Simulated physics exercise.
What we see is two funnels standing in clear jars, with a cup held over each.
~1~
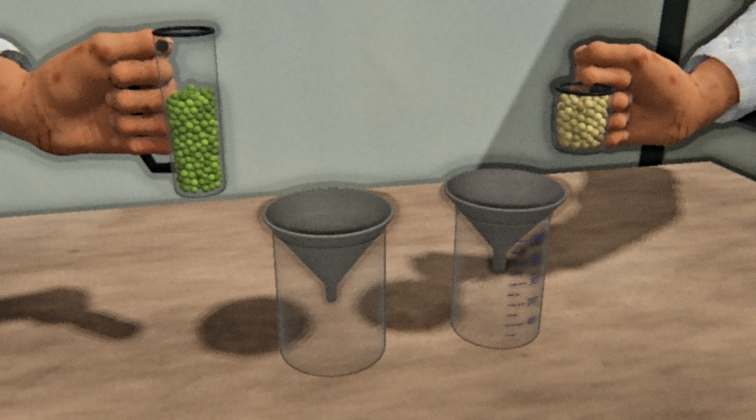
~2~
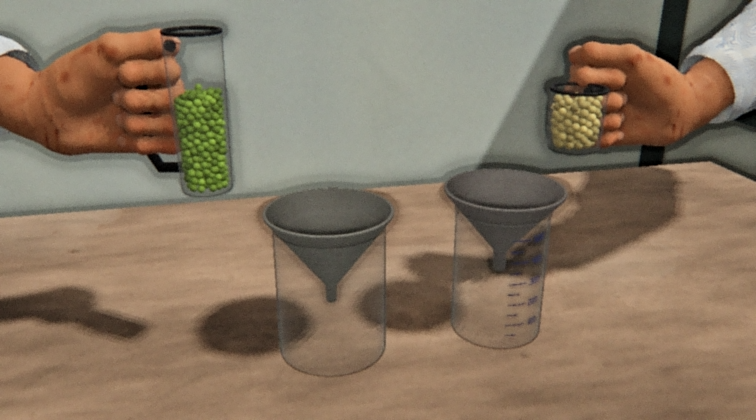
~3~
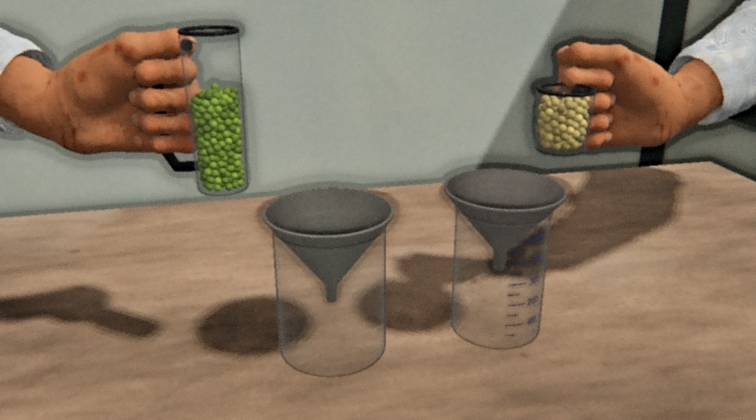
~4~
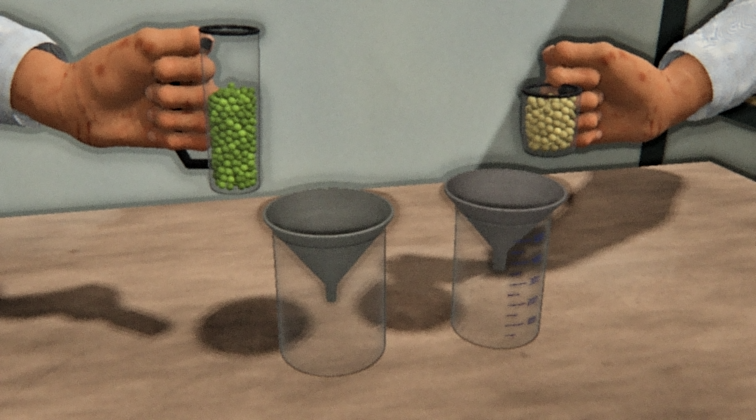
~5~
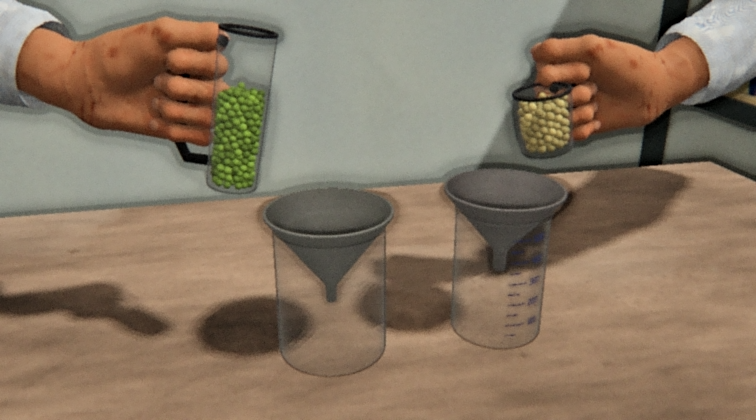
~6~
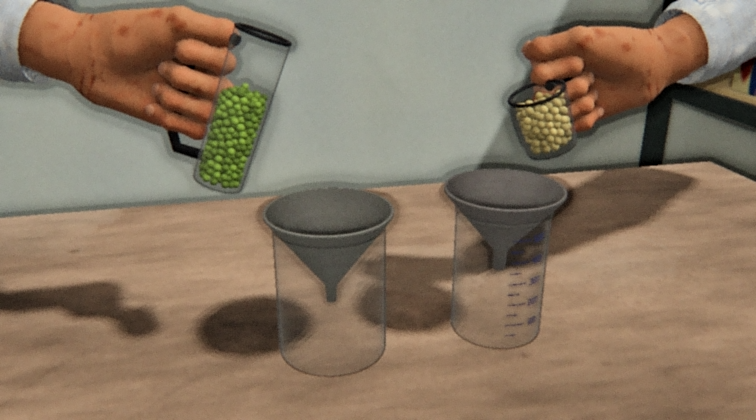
Two hands, one holding a clear cup of green peas and the other a smaller cup of pale beans, moved inward above two funnels in clear jars, then tilted the cups toward each other.
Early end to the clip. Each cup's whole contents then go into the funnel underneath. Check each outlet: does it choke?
Left funnel: Yes, it chokes; right: Yes, it chokes.
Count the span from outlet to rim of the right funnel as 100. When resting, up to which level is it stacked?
Reading: Around 80 per cent.
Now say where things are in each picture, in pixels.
The first frame shows left funnel at (329, 221), outlet at (332, 300), narrower than one piece; left cup at (192, 113), holding dried peas; right funnel at (504, 198), outlet at (499, 268), about one piece wide; right cup at (582, 118), holding soya beans.
The second frame shows left cup at (200, 113), upright; right cup at (576, 118), upright.
The third frame shows left cup at (216, 112), upright; right cup at (563, 119), upright.
The fourth frame shows left cup at (232, 111), tipped 3°; right cup at (550, 120), tipped 3°.
The fifth frame shows left cup at (240, 111), tipped 11°; right cup at (544, 120), tipped 11°.
The sixth frame shows left funnel at (329, 221), outlet at (332, 300); left cup at (240, 111), tipped 21°; right funnel at (504, 198), outlet at (499, 268); right cup at (544, 120), tipped 21°.
Then, 0.45 s after the last picture, left, all still in the cup; right, all still in the cup.
Then, 0.84 s after the last picture, left, all still in the cup; right, most still in the cup, about a quarter in or over the funnel.
Then, 1.17 s after the last picture, left, about half still in the cup, about half in or over the funnel; right, all in or over the funnel.
At rest, left, nearly all stuck in the funnel, none down in the jar, a stray few beside the jar; right, all stuck in the funnel, none down in the jar.
